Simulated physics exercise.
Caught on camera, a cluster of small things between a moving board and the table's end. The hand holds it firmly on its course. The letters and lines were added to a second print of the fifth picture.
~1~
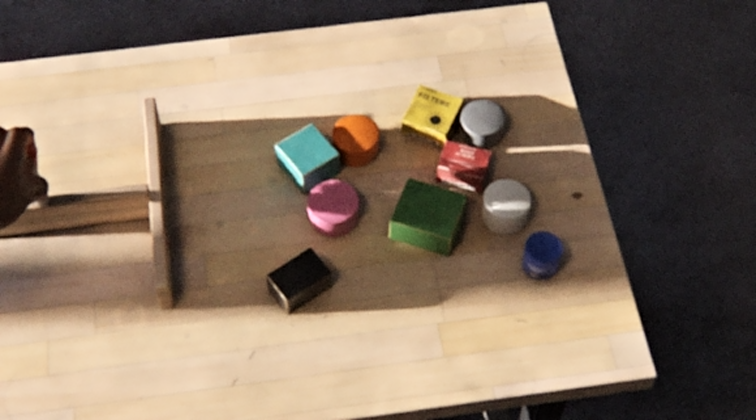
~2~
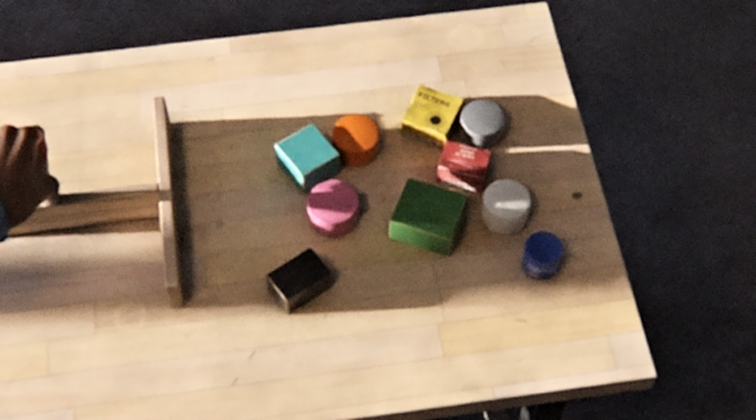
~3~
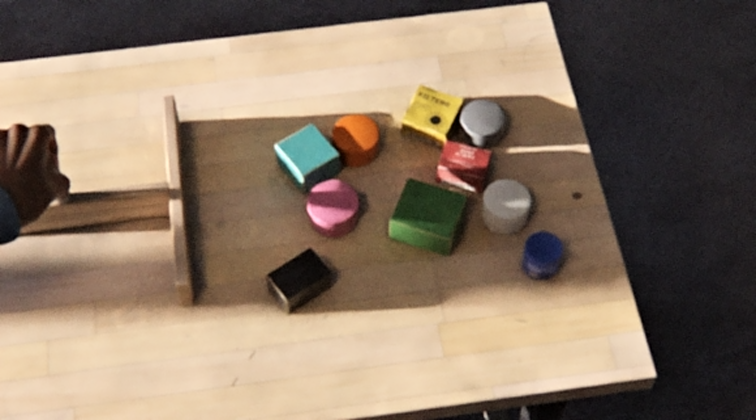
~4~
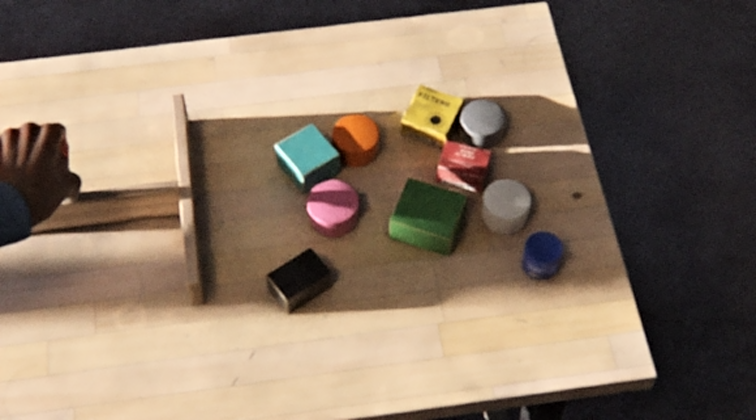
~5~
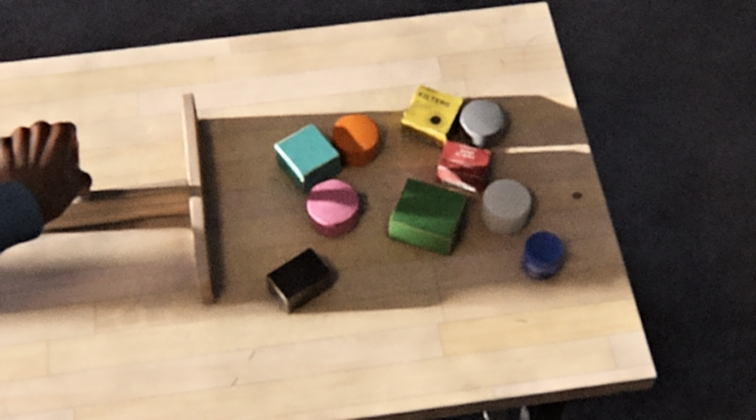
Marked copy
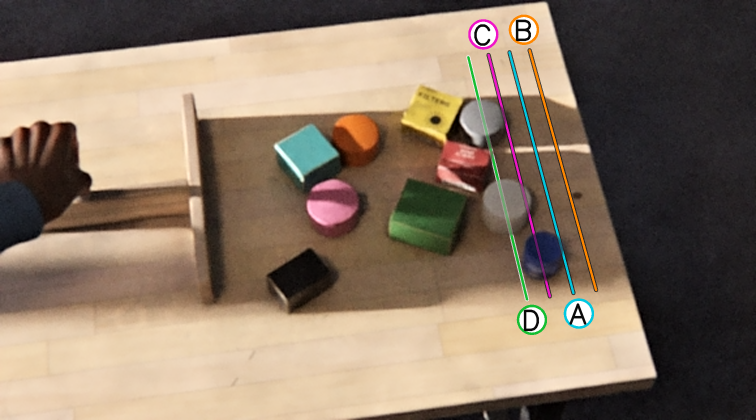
A wooden board with a handle, gripped by a hand at the left, slides slowly and slightly rightward across a pale wooden table seen from above by a still camera. Turquoise, black, green, yellow and red blocks lie to its right among orange, pink, blue and two grey round pots. The hand pushes steadily, narrowing the gap, while the untouched objects stay in place.
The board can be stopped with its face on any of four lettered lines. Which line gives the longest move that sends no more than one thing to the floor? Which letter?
Line C.
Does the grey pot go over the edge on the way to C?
No.
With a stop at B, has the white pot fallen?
By then, yes.
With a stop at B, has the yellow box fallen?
By then, no.
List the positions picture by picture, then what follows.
In the first picture, black block (299, 281); green block (428, 216); pink pot (334, 209).
In the second picture, board (165, 187); blue jar (542, 256).
In the third picture, board (175, 185); yellow box (433, 117).
In the fourth picture, board (185, 184); turquoise block (308, 159).
In the fifth picture, board (195, 183); white pot (506, 207); black block (299, 281); green block (428, 216).
On the marked copy, A at (539, 165); B at (561, 163); C at (517, 168); D at (496, 171).
Taking C. A third of the way, board (313, 169); black block (364, 281); orange pot (381, 138).
Two thirds of the way, board (427, 155); white pot (533, 207); blue jar (547, 260).
When it is over, board (516, 144); white pot (600, 190); red box (584, 143); none fallen.
As for the rest, A drops three; B drops three; D is within the limit but short.
